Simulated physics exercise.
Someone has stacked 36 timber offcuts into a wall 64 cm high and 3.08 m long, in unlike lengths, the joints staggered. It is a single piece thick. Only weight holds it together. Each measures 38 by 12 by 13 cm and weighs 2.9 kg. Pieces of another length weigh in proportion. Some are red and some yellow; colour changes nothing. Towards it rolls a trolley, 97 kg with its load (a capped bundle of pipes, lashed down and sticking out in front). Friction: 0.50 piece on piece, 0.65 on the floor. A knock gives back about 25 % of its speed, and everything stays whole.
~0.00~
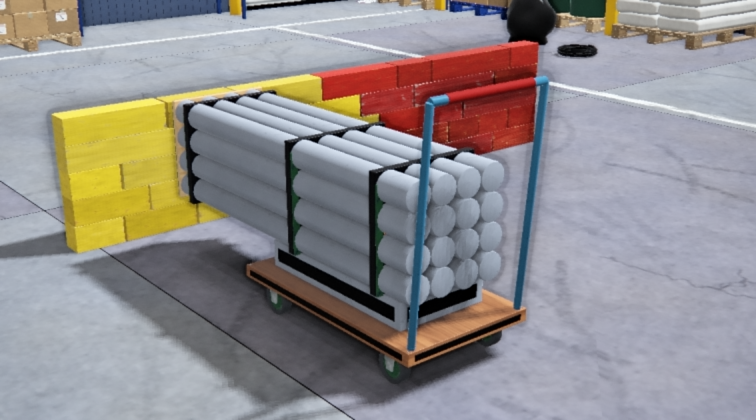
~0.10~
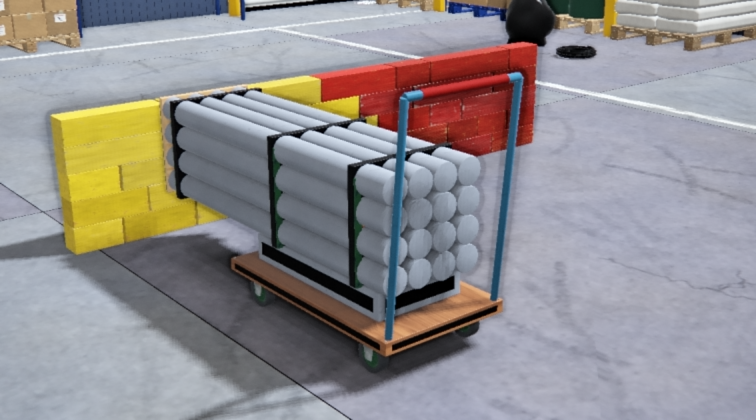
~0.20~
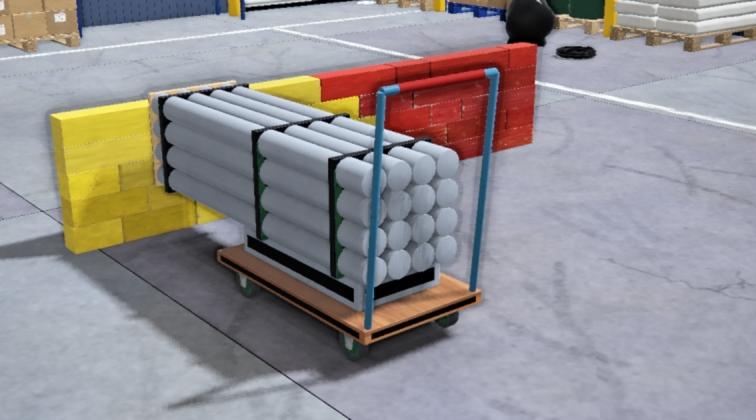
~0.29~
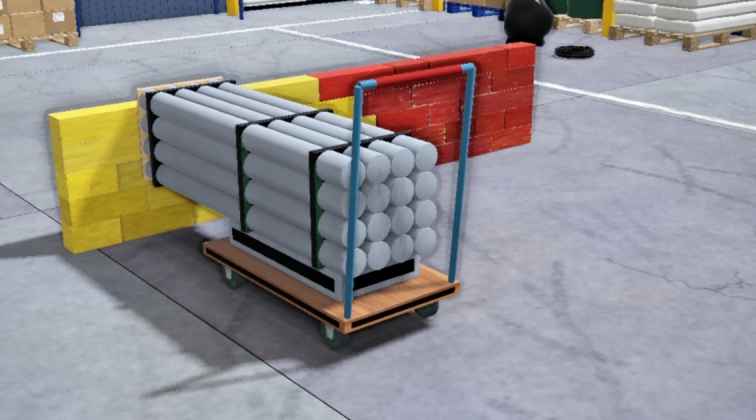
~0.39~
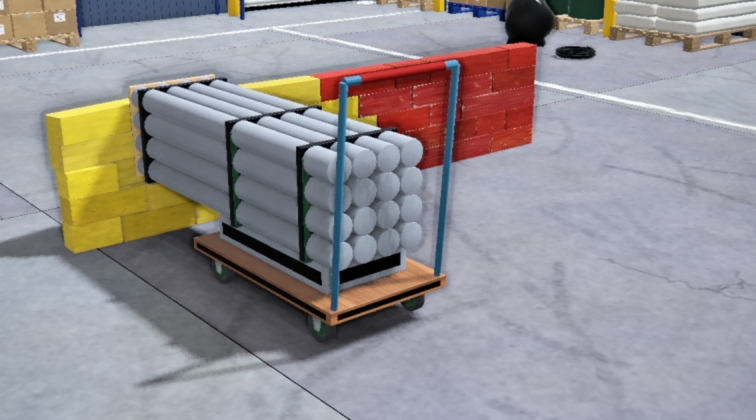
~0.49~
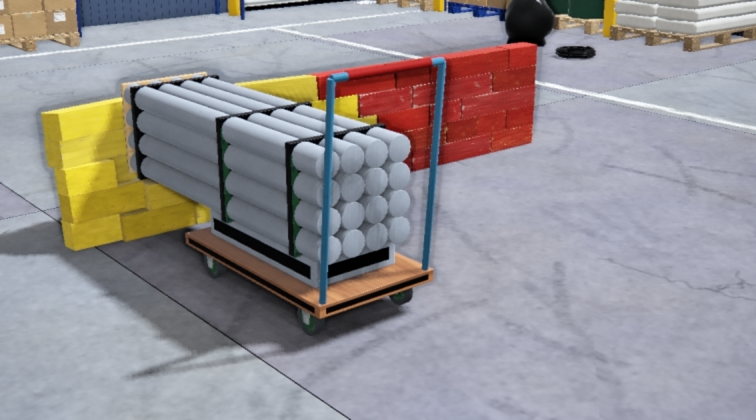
A flat trolley with blue uprights and a red handle, loaded with strapped grey pipes, stands on a grey warehouse floor, seen from slightly above by a still camera. Behind it, a low wall of staggered blocks runs yellow at left and red at right, with pallets beyond. The trolley rolls leftward and away, its capped load meets the yellow part, and some blocks there shift slightly.
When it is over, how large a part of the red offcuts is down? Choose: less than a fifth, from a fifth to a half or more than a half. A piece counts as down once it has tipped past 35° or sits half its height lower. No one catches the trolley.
Ending down: Under a fifth.
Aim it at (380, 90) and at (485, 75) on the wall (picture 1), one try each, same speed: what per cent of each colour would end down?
Red 40 then 60, yellow 20 then 0 per cent.
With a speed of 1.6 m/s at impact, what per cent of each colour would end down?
In that case red 0, yellow 50 per cent.
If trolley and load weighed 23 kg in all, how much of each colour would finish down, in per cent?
In that case red 0, yellow 50 per cent.
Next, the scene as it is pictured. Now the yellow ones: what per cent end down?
Yellow 60 per cent.
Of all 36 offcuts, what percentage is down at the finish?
Near 30 per cent.
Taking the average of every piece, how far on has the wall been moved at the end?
Roughly 15 cm.
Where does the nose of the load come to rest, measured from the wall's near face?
About 80 cm past it.
After 0.58 s, load 20 cm past the wall's line, still rolling; none of the 17 red offcuts down (0 of 36 in all colours); top red offcut unmoved; top yellow offcut 18° from how it stood, 47 mm lower.
After 0.74 s, load 30 cm past the wall's line, still rolling; none of the 17 red offcuts down (7 of 36 in all colours); top red offcut unmoved; top yellow offcut 47° from how it stood, 24 cm lower.
After 0.96 s, load 43 cm past the wall's line, still rolling; none of the 17 red offcuts down (10 of 36 in all colours); top red offcut unmoved; top yellow offcut 6° from how it stood, 48 cm lower.
After 1.60 s, load 75 cm past the wall's line, still rolling; none of the 17 red offcuts down (10 of 36 in all colours); top red offcut unmoved; top yellow offcut on its side.
In the end (2.4 s), load 79 cm past the wall's line, stopped; none of the 17 red offcuts down (11 of 36 in all colours); top red offcut unmoved; top yellow offcut on its side. That is 0 per cent. From the last view, middles, top red offcut near (406, 73), top yellow offcut near (94, 176).
